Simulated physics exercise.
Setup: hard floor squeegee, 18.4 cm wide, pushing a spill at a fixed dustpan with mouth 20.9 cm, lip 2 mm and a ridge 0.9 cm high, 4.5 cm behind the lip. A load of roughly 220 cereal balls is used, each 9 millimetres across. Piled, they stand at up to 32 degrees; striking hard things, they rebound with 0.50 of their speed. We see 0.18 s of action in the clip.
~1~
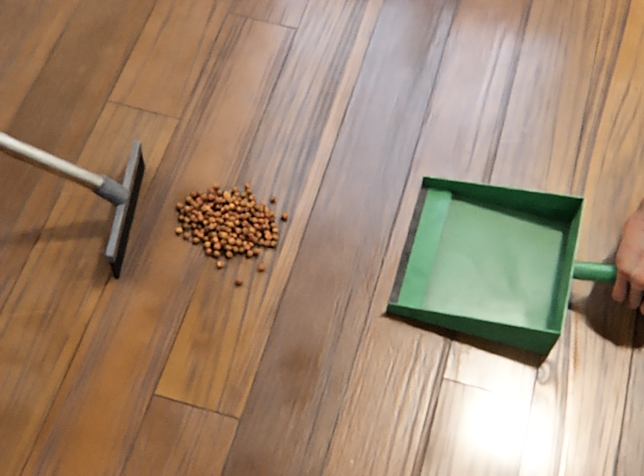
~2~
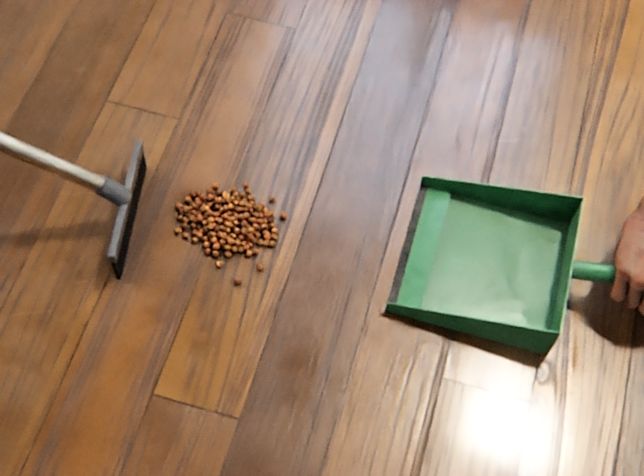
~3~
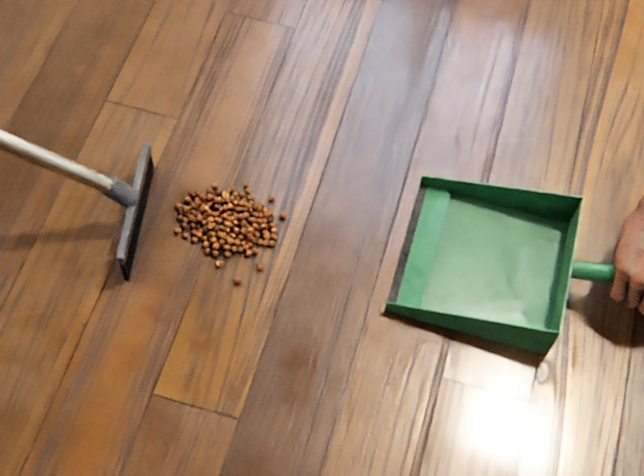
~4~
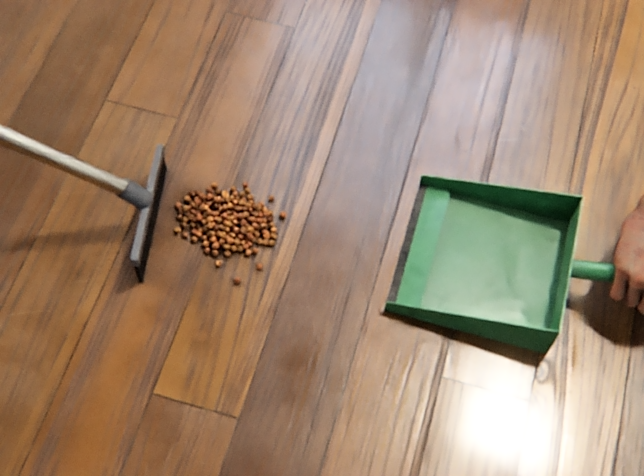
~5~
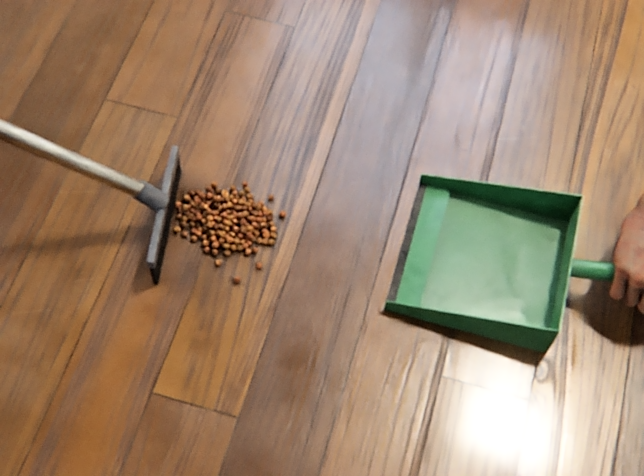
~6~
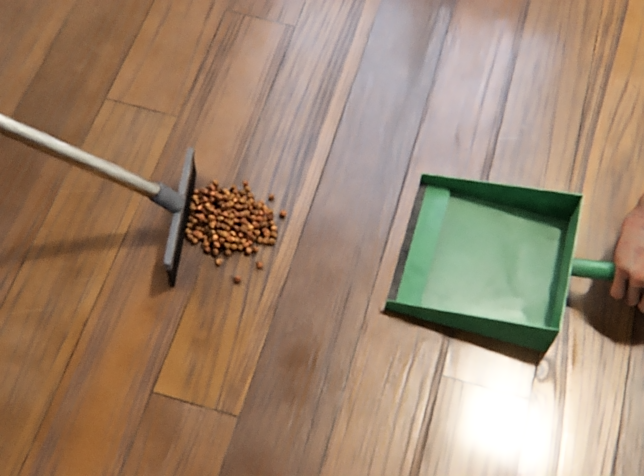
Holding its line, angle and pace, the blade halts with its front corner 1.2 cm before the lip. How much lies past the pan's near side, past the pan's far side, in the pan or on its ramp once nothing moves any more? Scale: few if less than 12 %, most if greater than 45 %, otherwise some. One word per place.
Past the pan's near side - few; past the pan's far side - few; in the pan or on its ramp - some.
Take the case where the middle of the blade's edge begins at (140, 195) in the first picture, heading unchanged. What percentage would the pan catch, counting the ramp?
Roughly 40 percent would end up there.
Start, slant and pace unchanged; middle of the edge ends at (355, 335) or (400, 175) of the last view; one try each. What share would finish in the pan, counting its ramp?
About 5 % and 25 %.
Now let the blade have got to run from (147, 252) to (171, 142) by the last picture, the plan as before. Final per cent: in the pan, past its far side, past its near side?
The pan gets 35, the far side 20 and the near side 5.
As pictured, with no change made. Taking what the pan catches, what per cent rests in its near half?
Some 70 per cent.
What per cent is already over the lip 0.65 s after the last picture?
I'd say around 35 in a hundred has made it so far.
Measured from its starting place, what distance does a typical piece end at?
About 24 cm.
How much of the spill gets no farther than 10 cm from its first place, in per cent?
Around 5 percent.
Then, 0.22 s after the last picture, middle of the blade 17 cm from the lip; 0 % over the lip, far side 0 %, near side 5 %.
Then, 0.37 s after the last picture, middle of the blade 8 cm from the lip; 0 % over the lip, far side 0 %, near side 5 %.
Then, 0.65 s after the last picture, middle of the blade 3 cm from the lip; 35 % over the lip, far side 0 %, near side 5 %.
In the end, near side 5 %, far side 0 %, pan 35 %, in front of the lip or behind the blade 60 %.
